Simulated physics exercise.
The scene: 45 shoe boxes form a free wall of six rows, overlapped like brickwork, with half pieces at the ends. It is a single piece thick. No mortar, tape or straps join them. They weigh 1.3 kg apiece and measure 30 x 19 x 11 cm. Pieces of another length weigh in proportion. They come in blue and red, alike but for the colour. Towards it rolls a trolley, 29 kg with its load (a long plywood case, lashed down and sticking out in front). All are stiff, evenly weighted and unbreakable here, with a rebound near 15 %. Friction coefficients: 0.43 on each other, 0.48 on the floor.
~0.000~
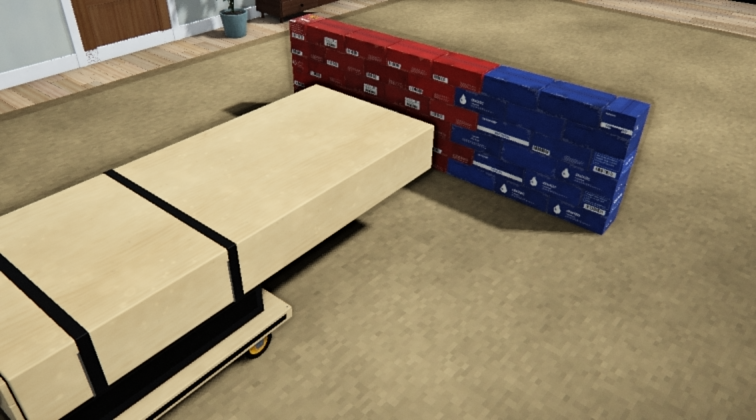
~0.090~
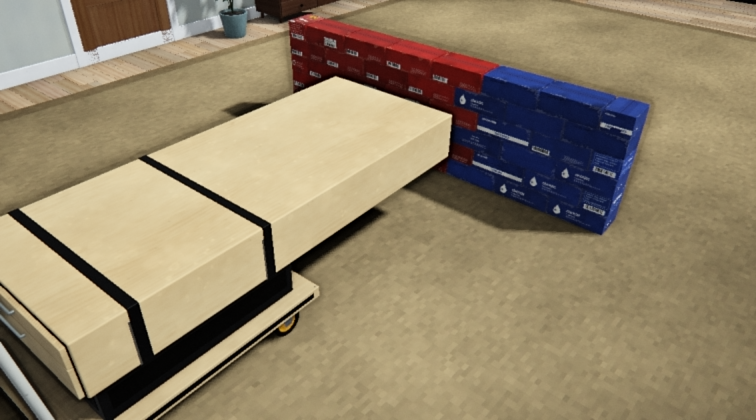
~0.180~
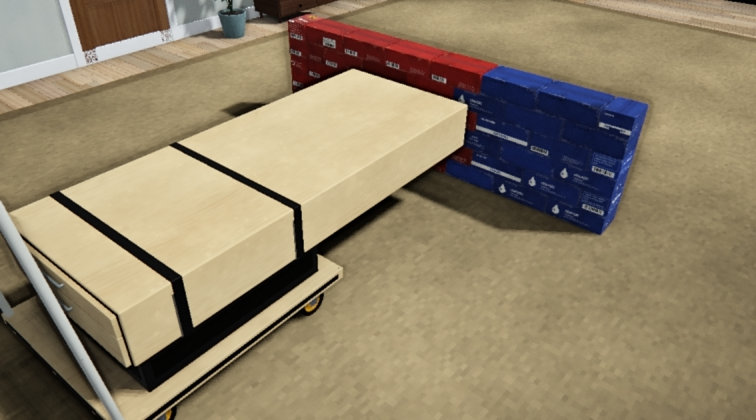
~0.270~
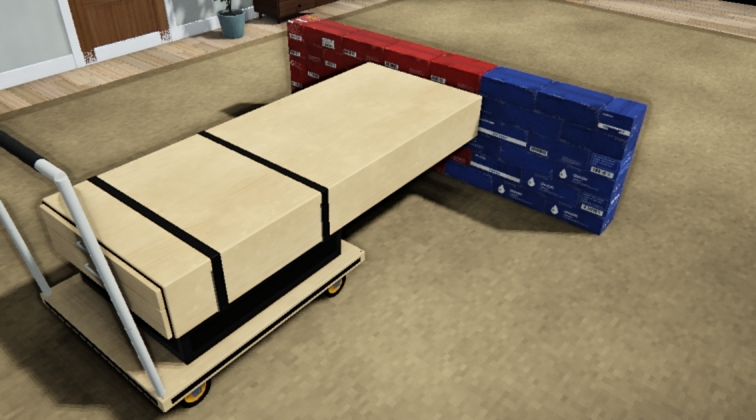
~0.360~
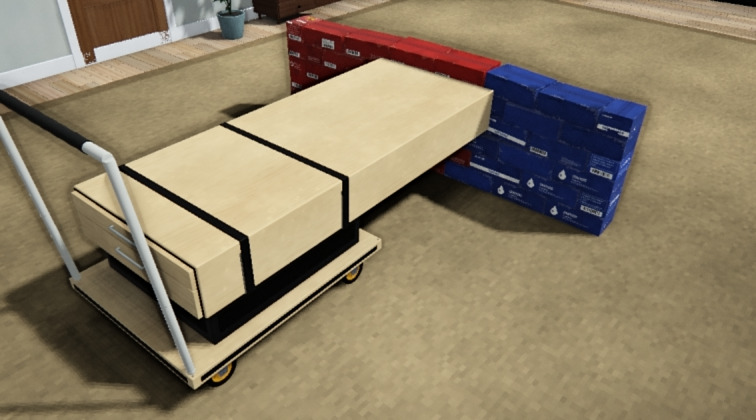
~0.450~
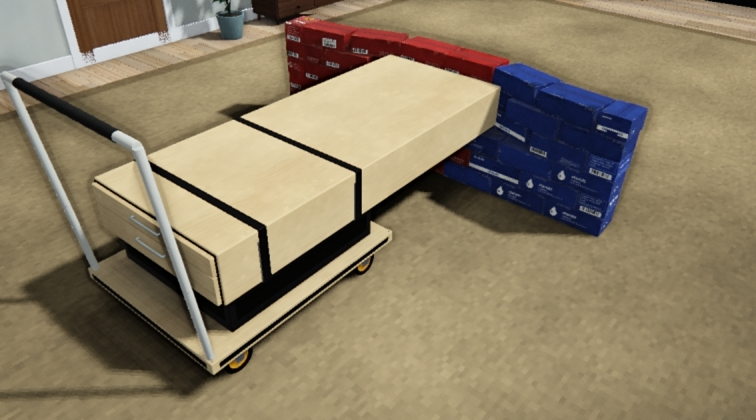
In a room with a tan floor, a trolley carrying a long, strapped wooden case rolls toward a wall of red and blue boxes, and the case's front end pushes into the wall, shifting some boxes slightly backward.
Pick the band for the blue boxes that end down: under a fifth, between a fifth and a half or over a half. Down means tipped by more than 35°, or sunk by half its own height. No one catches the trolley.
Ending down: From a fifth to a half.
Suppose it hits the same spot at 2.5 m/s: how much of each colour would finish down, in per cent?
In that case blue 30, red 40 per cent.
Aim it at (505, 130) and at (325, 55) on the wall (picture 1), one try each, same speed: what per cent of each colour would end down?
Blue 70 then 0, red 30 then 50 per cent.
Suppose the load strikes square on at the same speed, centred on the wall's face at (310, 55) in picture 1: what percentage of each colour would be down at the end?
In that case blue 0, red 40 per cent.
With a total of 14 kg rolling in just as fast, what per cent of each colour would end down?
In that case blue 30, red 40 per cent.
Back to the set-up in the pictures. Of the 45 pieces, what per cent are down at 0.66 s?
By then 15 per cent.
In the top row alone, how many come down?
The count is 6.
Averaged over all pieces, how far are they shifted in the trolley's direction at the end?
Some 20 cm on average.
By 0.66 s, load 28 cm past the wall's line, still rolling; 1 of the 18 blue boxes down (7 of 45 in all colours); top blue box tilted 25°, 41 mm lower; top red box moved 10 mm.
By 1.02 s, load 49 cm past the wall's line, still rolling; 5 of the 18 blue boxes down (15 of 45 in all colours); top blue box on its side; top red box moved 10 mm.
When it is over (2.5 s), load 98 cm past the wall's line, stopped; 5 of the 18 blue boxes down (15 of 45 in all colours); top blue box upside down; top red box moved 9 mm. That is 28 per cent. In pixels of the last frame, middles, top blue box near (637, 147), top red box near (303, 30).
